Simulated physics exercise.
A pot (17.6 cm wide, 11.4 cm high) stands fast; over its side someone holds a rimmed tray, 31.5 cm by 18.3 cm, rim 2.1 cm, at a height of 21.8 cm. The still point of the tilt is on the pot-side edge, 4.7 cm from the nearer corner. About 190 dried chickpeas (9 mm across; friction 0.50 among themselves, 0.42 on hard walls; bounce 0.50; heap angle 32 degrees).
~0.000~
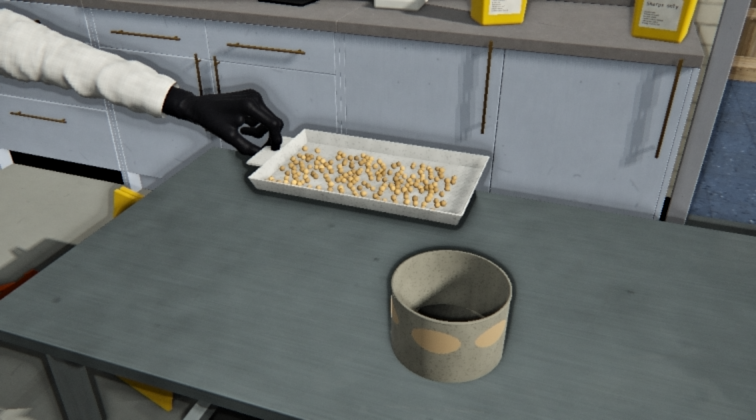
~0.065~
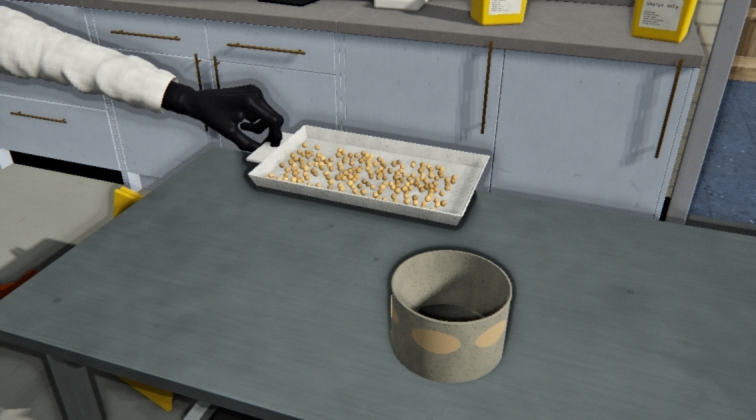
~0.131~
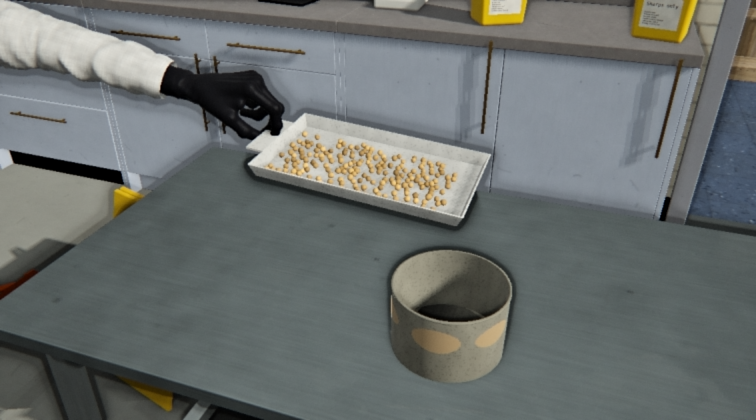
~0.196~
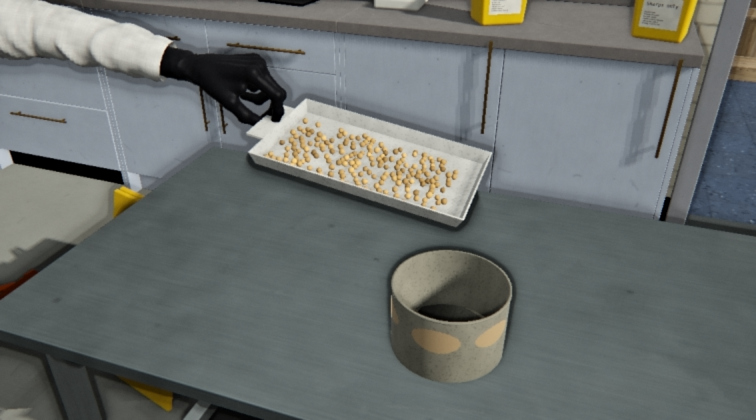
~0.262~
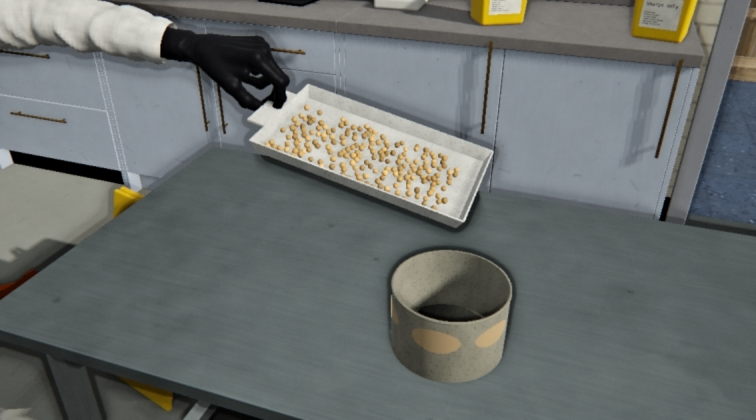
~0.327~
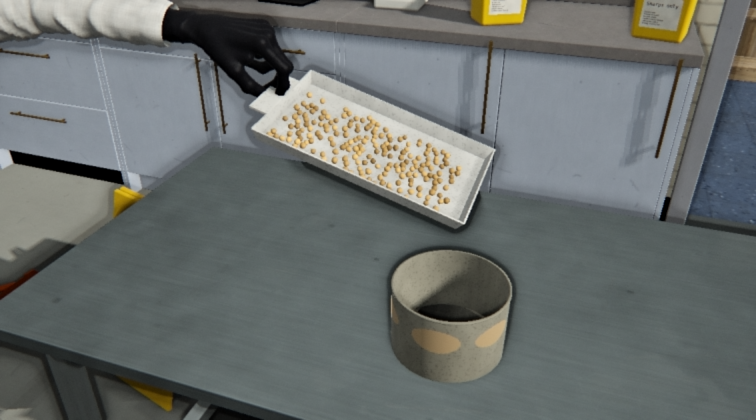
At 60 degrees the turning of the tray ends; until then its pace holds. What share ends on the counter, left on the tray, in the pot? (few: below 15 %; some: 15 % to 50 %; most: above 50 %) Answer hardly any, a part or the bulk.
Counter hardly any, tray the bulk, pot a part.
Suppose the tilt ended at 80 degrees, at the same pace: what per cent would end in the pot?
Then about 90 per cent.
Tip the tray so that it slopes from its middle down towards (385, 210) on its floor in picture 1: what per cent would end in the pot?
About 5 per cent.
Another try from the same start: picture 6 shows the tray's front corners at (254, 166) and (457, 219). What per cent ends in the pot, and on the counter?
Pot 0, counter 0.
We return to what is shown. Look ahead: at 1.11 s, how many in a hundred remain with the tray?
Some 80 per cent of the load.
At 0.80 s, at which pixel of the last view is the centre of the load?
Near (445, 189).
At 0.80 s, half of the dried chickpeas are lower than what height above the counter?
About 26 cm.
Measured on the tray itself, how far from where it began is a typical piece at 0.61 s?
Roughly 8 cm.
After 0.61 s, tilt 39 degrees; the tray holds 100 %, the pot 0 %.
After 0.80 s, tilt 53 degrees; the tray holds 100 %, the pot 0 %.
After 1.11 s, tilt 60 degrees; the tray holds 80 %, the pot 15 %.
At rest (2.3 s), counter 0 %, tray 75 %, pot 25 %.
